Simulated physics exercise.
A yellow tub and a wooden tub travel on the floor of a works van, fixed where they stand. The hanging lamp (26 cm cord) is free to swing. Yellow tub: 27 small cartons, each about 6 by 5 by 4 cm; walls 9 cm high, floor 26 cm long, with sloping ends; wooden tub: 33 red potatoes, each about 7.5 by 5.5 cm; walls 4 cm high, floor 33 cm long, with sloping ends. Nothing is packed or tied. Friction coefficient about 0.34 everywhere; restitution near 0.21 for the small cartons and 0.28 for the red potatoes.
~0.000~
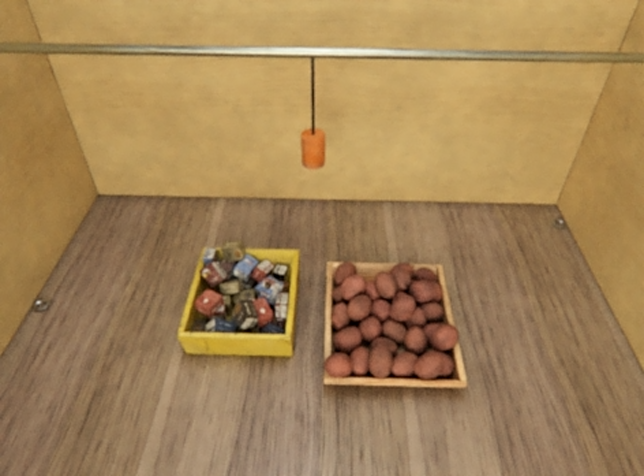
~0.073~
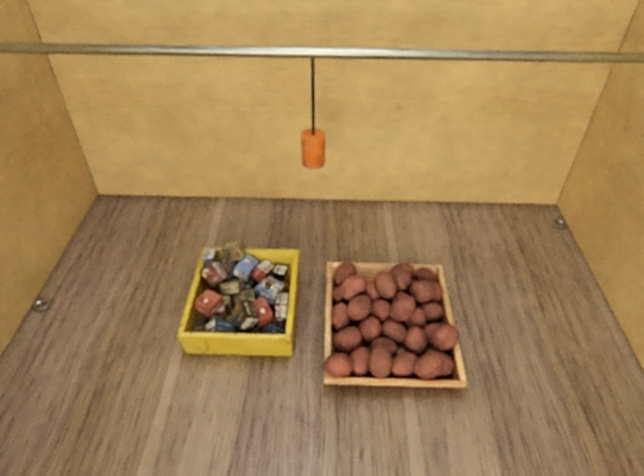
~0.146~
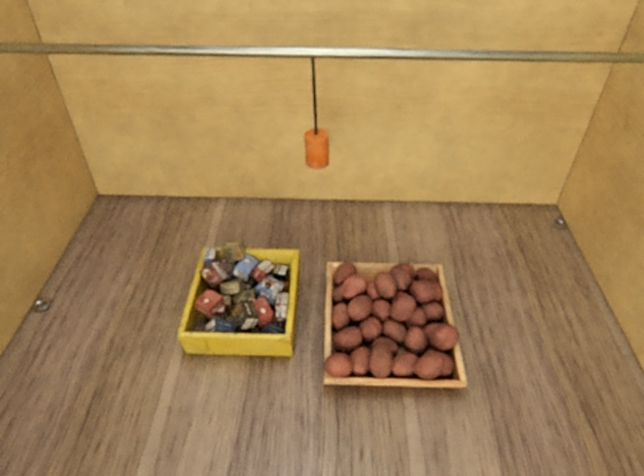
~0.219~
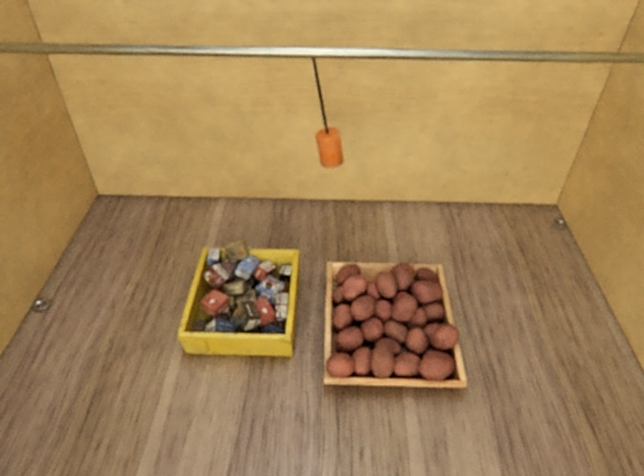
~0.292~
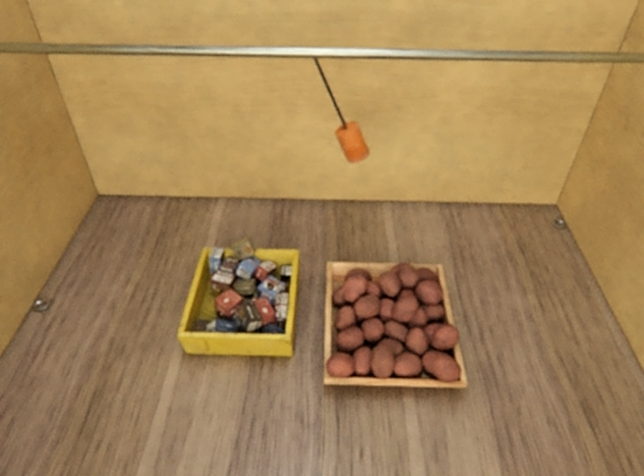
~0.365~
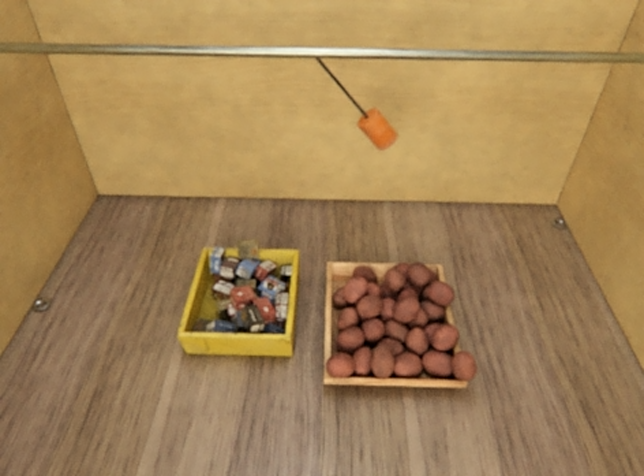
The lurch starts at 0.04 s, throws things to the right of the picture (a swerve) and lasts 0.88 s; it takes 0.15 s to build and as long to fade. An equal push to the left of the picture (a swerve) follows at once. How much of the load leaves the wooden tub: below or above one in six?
It sheds over a sixth of them.
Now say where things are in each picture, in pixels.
In the first frame (places track the rim corner closest to us here), wooden tub (464, 381); yellow tub (288, 334); lamp cord 0° off upright; all still inside.
In the second frame, wooden tub (464, 381); lamp cord 0° off upright.
In the third frame, wooden tub (464, 381); lamp cord 2° off upright.
In the fourth frame, wooden tub (464, 381); lamp cord 10° off upright.
In the fifth frame, wooden tub (464, 381); lamp cord 24° off upright.
In the sixth frame, wooden tub (464, 381); yellow tub (288, 334); lamp cord 40° off upright; all still inside.
After 0.69 s, the yellow tub has all 27 and the wooden tub is down by 4 of 33.
After 1.10 s, the yellow tub has all 27 and the wooden tub is down by 6 of 33.
After 1.67 s, the yellow tub has all 27 and the wooden tub is down by 10 of 33.
Final count (at 2.40 s), the yellow tub has all 27 and the wooden tub is down by 10 of 33. Asked share, 10 of 33, 30 per cent.
